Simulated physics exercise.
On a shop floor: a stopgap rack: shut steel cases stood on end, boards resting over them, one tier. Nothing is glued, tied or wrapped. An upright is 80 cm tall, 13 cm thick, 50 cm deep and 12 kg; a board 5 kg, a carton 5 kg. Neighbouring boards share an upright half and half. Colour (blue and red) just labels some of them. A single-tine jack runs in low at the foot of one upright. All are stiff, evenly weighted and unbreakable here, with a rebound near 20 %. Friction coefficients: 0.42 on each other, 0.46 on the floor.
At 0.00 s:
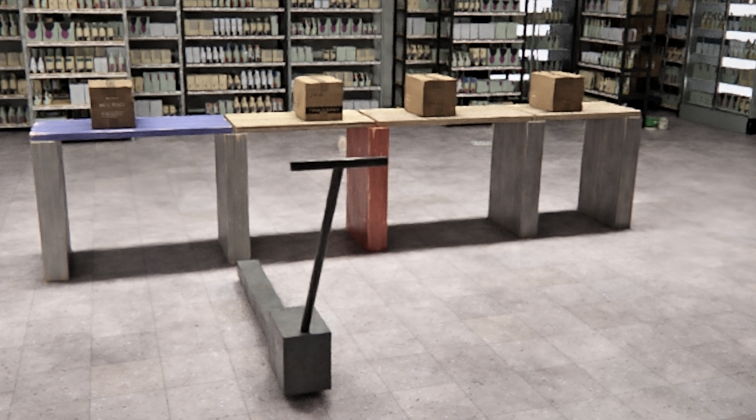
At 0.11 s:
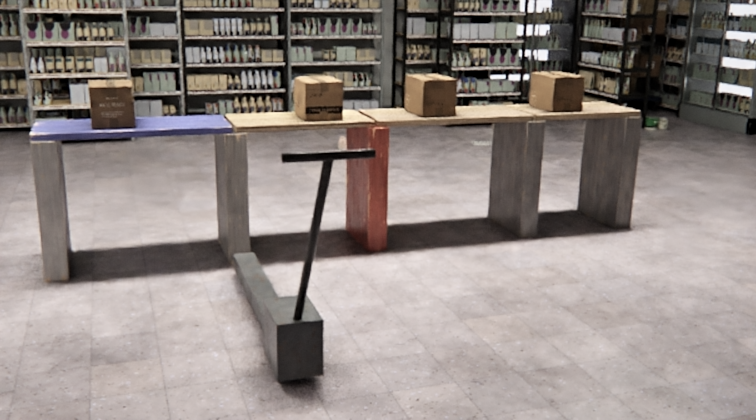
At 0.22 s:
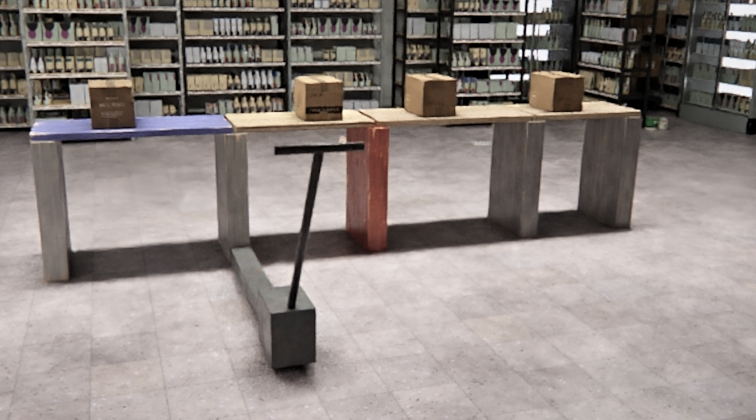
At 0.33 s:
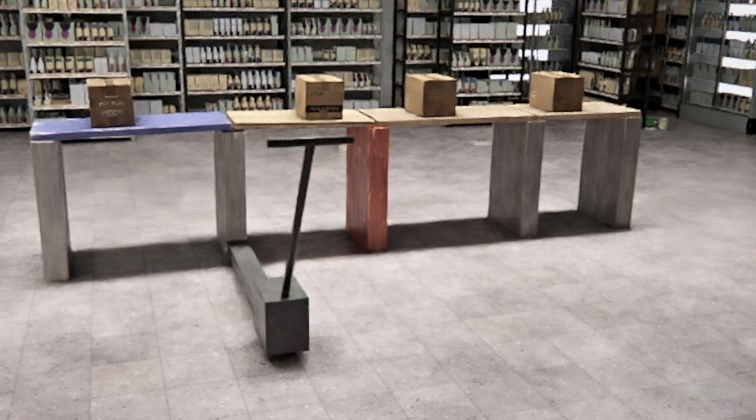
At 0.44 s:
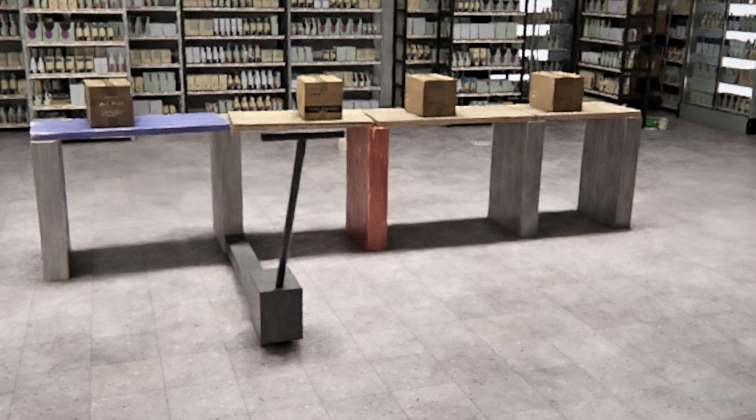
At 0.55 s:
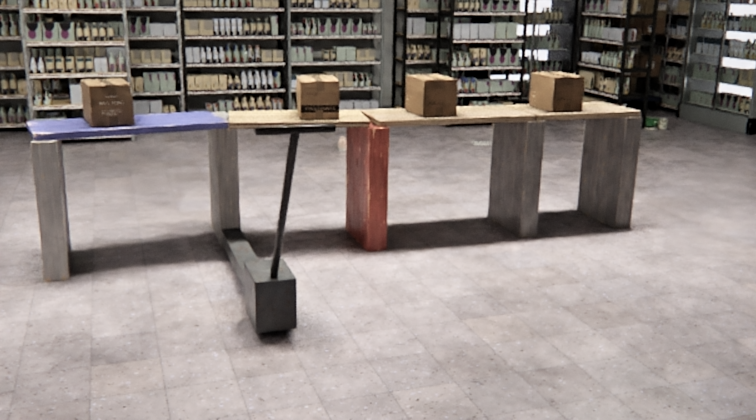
A dark pallet jack slid away from us under a low row of boards on upright slabs, then pushed against a grey upright, and the blue board and boxes above shifted slightly.
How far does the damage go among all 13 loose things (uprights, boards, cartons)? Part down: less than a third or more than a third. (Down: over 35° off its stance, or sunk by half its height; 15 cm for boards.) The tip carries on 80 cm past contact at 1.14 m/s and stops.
The part is more than a third.
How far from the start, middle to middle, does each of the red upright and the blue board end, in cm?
Moved: Red 60, blue 90.
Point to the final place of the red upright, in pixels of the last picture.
At about (433, 226).
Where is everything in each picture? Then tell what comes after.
In the first picture (places mark the middle of the side facing us), jack tip (240, 270) 28 cm short; red upright (357, 182); blue board (135, 134); nothing disturbed.
In the second picture, jack tip (236, 263) 16 cm short; red upright (357, 182).
In the third picture, jack tip (233, 256) 34 mm short; red upright (357, 182).
In the fourth picture, jack tip (230, 249) 9 cm in; blue board (135, 132); one has shifted.
In the fifth picture, jack tip (227, 243) 22 cm in; blue board (135, 132) shifted 45 mm; 5 disturbed, none down.
In the sixth picture, jack tip (224, 237) 34 cm in; blue board (136, 131) shifted 9 cm; red upright (357, 182); 5 disturbed, none down.
After 1.06 s, 3 of the 13 pieces down; blue board leaning 50°, 34 cm lower.
After 1.76 s, 5 of the 13 pieces down; red upright leaning 24°; blue board leaning 6°, 67 cm lower.
At rest (3.3 s), 8 of the 13 pieces down; red upright on its side; blue board leaning 13°, 67 cm lower. That is 62 per cent. As the last picture would show them, middles, red upright near (433, 226), blue board near (47, 234).
